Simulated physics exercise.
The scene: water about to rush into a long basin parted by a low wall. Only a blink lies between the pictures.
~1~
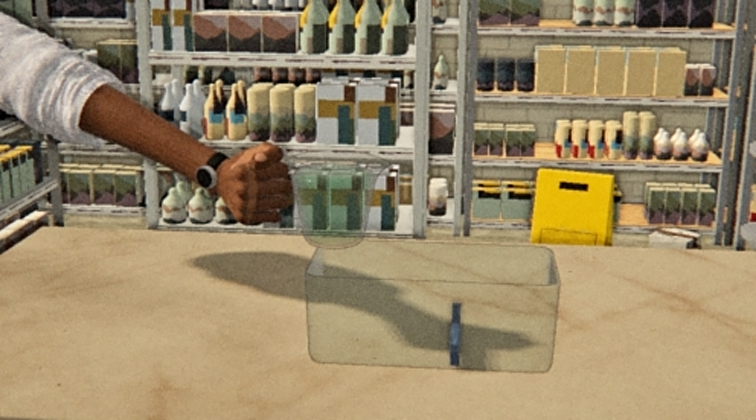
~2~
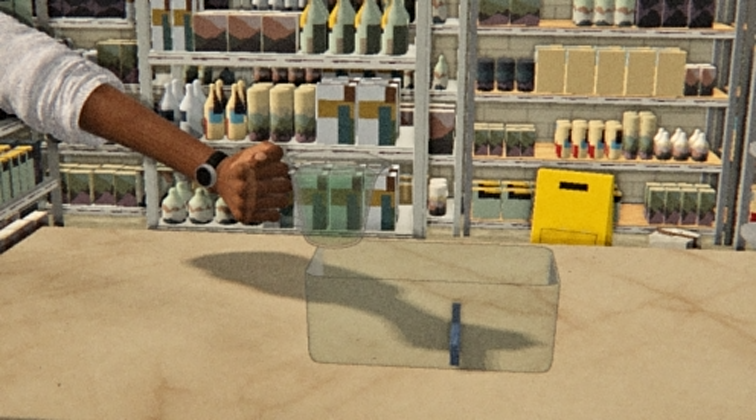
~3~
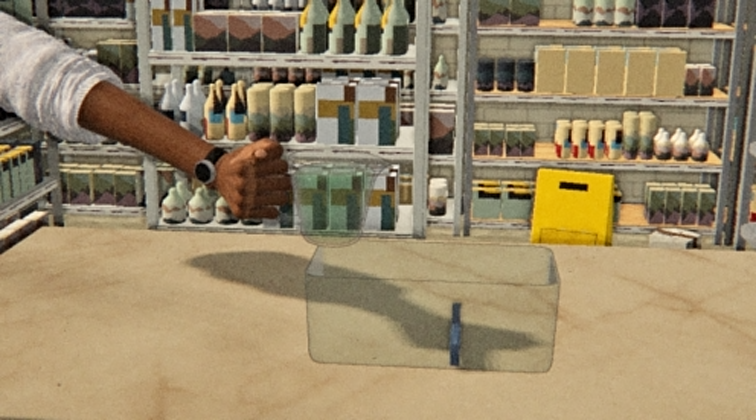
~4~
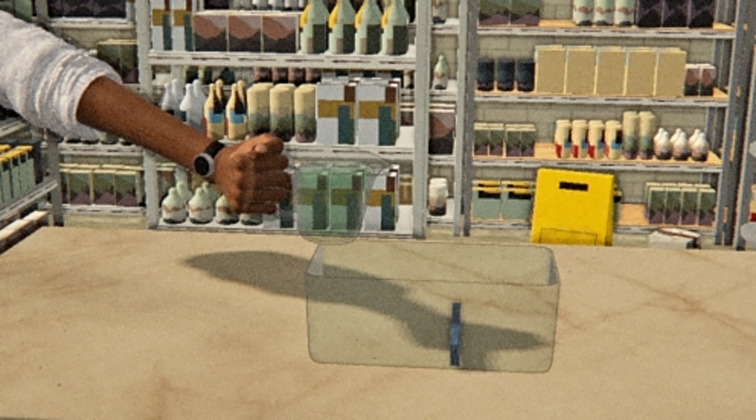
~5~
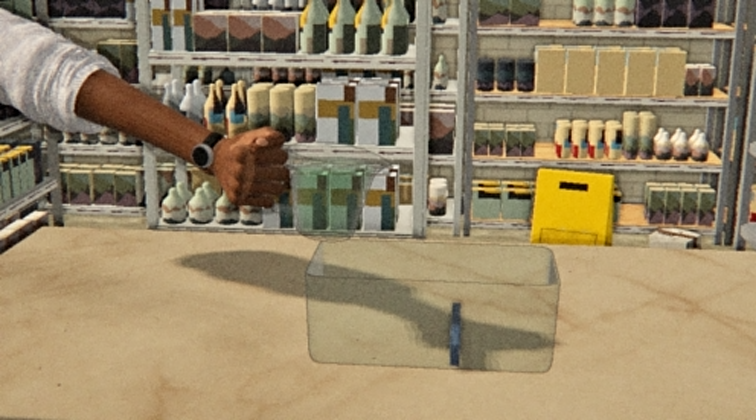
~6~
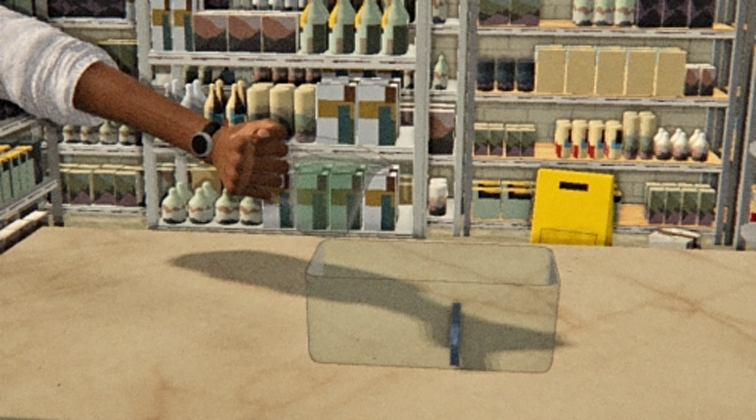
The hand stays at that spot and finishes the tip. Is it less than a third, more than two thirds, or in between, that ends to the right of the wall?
In the end above two thirds is right of the wall.
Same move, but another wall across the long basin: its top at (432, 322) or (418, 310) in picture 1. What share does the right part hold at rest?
In turn 90 and 95 in a hundred.
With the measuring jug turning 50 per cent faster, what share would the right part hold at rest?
Near 75 %.
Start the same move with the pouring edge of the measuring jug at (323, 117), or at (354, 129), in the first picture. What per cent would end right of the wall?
In turn 15 and 15 in a hundred.
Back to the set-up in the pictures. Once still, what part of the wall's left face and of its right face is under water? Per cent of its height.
Near 10 on the left, 80 on the right.
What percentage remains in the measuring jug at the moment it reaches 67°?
Some 70 per cent.
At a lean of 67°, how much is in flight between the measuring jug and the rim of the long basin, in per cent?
About 20 per cent.
A moment on, the measuring jug is tipped part way and 71 per cent is still to pour, 7 is left of the wall and 0 right of it.
Next, the measuring jug is tipped right over and 11 per cent is still to pour, 13 is left of the wall and 52 right of it.
Then the measuring jug is tipped right over and 0 per cent is still to pour, 19 is left of the wall and 80 right of it.
Later the measuring jug is tipped right over and 0 per cent is still to pour, 22 is left of the wall and 76 right of it.
At rest 22 per cent lies left of the wall, 76 right of it and 2 outside.
